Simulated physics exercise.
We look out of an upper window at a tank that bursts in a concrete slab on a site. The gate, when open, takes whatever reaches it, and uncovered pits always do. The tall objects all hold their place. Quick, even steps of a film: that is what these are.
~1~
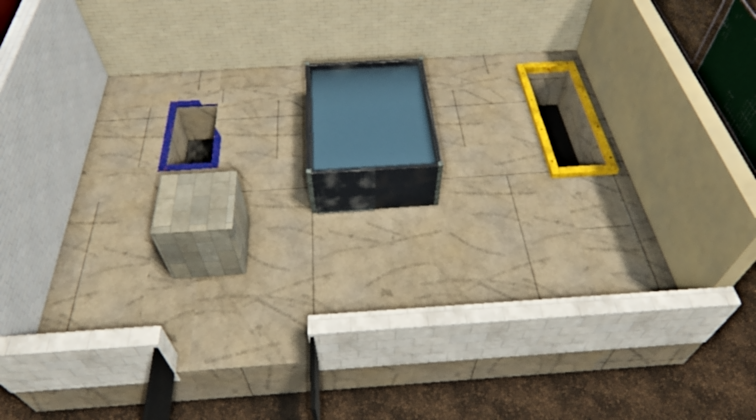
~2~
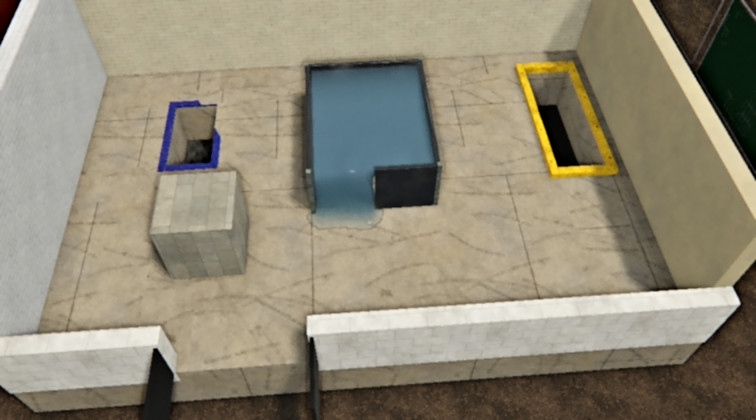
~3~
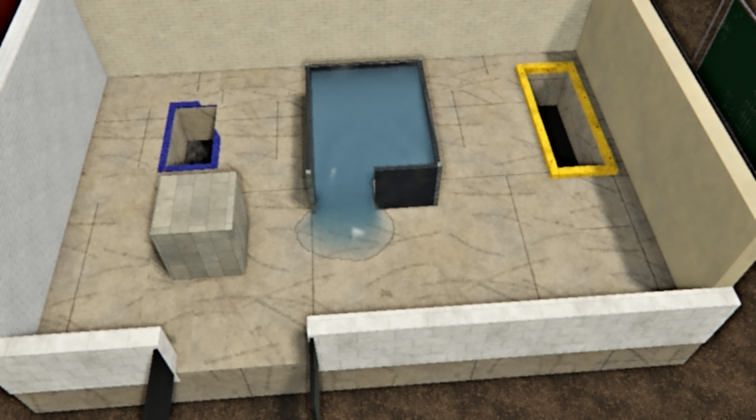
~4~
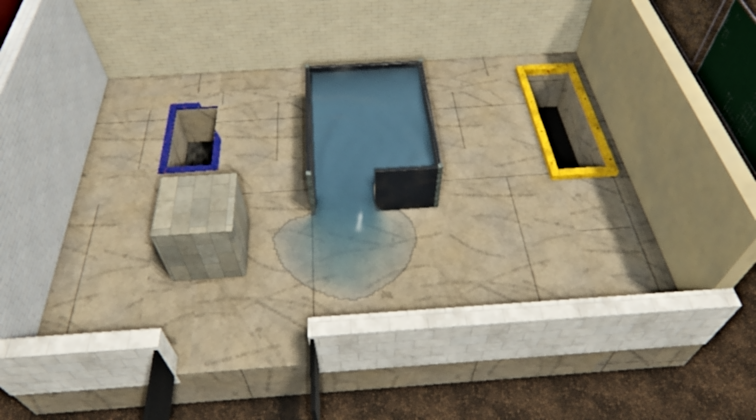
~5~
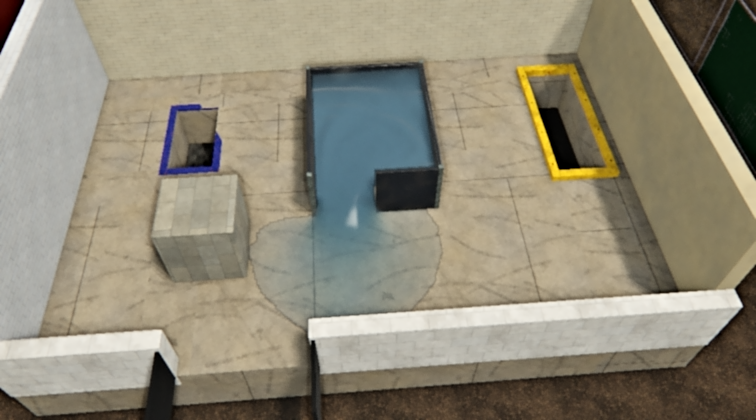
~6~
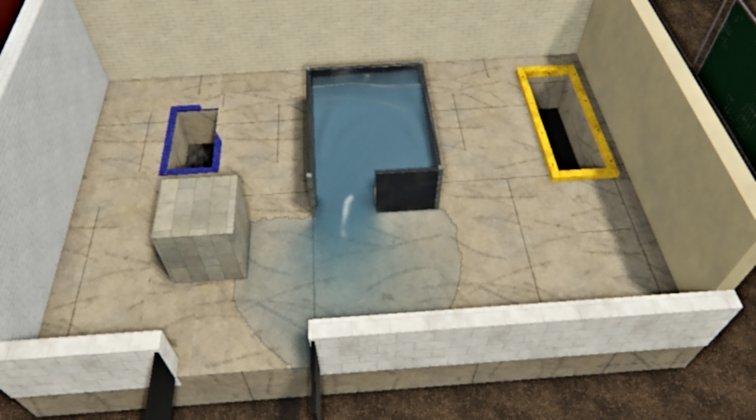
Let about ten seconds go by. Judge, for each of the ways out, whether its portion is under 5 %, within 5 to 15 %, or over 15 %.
Result: The gate carries off plenty - exceeding fifteen per cent, the yellow pit carries off next to nothing - beneath five per cent, the blue pit carries off next to nothing - beneath five per cent.
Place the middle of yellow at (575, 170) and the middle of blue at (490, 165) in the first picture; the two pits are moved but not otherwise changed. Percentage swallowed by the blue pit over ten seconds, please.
The blue pit takes 6 per cent.
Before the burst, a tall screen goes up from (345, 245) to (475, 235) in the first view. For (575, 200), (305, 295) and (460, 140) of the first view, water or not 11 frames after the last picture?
Taking the three spots in the order asked, they are waterlogged, waterlogged and bone-dry.
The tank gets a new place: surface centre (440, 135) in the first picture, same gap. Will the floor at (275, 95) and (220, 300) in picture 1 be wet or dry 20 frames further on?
Looking at the two spots in order, the first is bone-dry and the second is waterlogged.
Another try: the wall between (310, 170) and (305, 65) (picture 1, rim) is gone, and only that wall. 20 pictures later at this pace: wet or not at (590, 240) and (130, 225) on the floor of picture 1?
Unsoaked, then soaked.
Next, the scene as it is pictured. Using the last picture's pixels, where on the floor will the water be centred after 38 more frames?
My reading is close to (399, 211).
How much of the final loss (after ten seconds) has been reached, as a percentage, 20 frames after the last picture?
I'd say about 50 per cent.
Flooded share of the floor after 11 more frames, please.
About 25 percent.
A moment on, water covers 20 % of the floor; the gate 3 %, the yellow pit 0 %, the blue pit 0 %.
Next, water covers 25 % of the floor; the gate 11 %, the yellow pit 0 %, the blue pit 0 %.
Then, water covers 40 % of the floor; the gate 21 %, the yellow pit 0 %, the blue pit 0 %.
Later, water covers 55 % of the floor; the gate 31 %, the yellow pit 1 %, the blue pit 0 %.
In the end, water covers 85 % of the floor; the gate 39 %, the yellow pit 1 %, the blue pit 1 %.
